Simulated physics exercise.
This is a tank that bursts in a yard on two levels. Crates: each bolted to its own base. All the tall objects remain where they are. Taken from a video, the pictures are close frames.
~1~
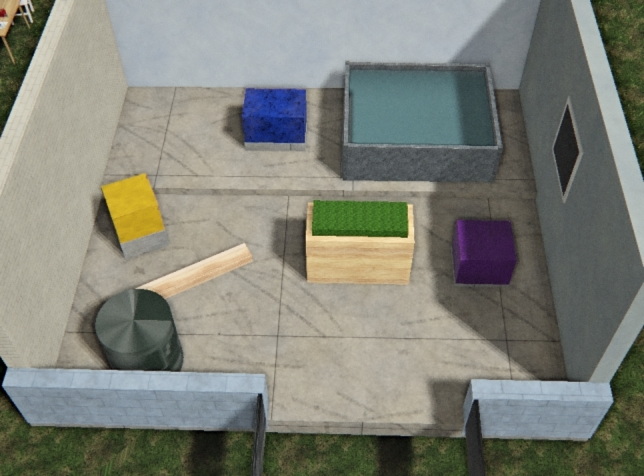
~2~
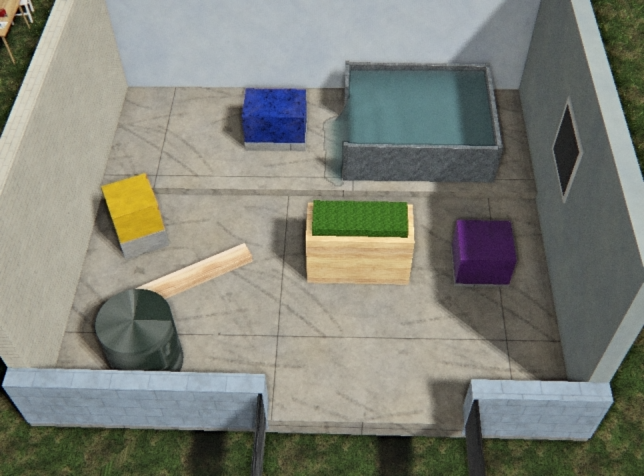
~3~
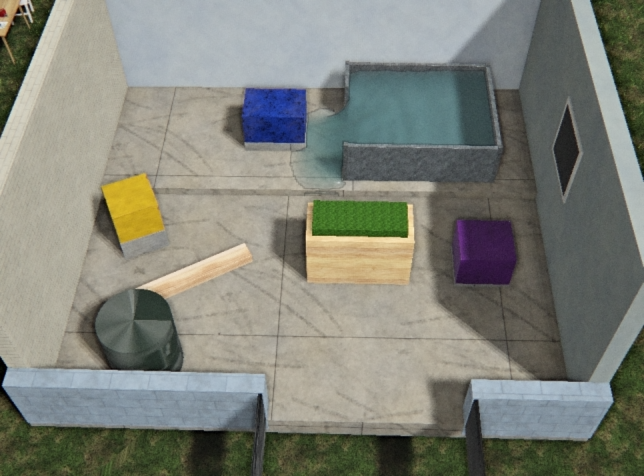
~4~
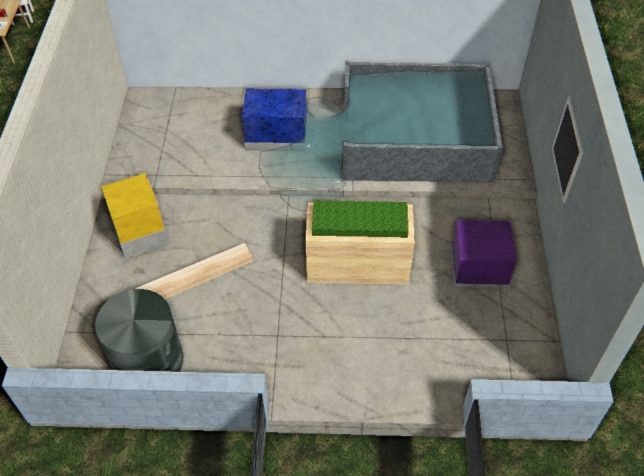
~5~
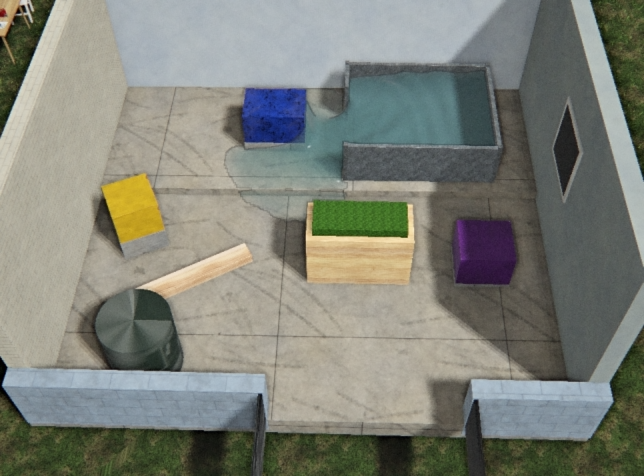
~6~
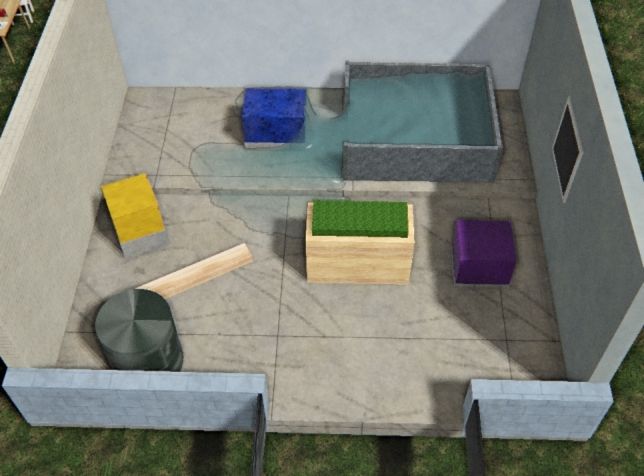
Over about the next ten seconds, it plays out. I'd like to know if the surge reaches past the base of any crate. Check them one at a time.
Here is how it goes: The purple crate is reached; the yellow crate is not reached; the blue crate is reached.
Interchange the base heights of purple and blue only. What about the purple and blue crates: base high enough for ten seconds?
Well, purple stays untouched and blue is inundated then.
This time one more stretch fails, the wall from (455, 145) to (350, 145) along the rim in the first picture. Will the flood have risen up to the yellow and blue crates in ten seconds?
Well, the yellow crate is never reached, and the blue crate is never reached as well.
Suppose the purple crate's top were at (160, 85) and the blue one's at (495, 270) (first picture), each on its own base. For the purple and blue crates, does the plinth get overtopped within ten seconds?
Result: Purple overtopped, blue not wetted.
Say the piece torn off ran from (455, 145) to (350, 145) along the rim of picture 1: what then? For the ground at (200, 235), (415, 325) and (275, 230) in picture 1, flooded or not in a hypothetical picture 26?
Those three places would be soaking, soaking and soaking, in that order.
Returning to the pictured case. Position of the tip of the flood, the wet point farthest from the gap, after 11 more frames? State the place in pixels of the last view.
The farthest point of the front sits at (62, 347).
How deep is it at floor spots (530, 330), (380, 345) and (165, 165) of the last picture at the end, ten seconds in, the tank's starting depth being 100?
12, 4, 6 %.
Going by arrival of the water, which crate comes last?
My pick is the crate marked purple.
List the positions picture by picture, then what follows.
The first picture shows still water in the water tank at (419, 107).
In the second picture, the front is at a hidden place, out from the gap at (348, 137).
In the third picture, the front is at a hidden place, out from the gap at (348, 139).
In the fourth picture, the front is at (272, 183), out from the gap at (348, 140).
In the fifth picture, water pours out at (348, 140) and has run to (231, 165).
In the sixth picture, water pours out at (348, 140) and has run to (196, 167).
A moment on, water covers 30 % of the floor; the purple crate not reached, the yellow crate water round its plinth, the blue crate water round its plinth.
Next, water covers 50 % of the floor; the purple crate not reached, the yellow crate water round its plinth, the blue crate water round its plinth.
Then, water covers 60 % of the floor; the purple crate not reached, the yellow crate water round its plinth, the blue crate water round its plinth.
Later, water covers 75 % of the floor; the purple crate water round its plinth, the yellow crate water round its plinth, the blue crate water round its plinth.
In the end, water covers 95 % of the floor; the purple crate was topped, the yellow crate stayed above the water, the blue crate was topped.
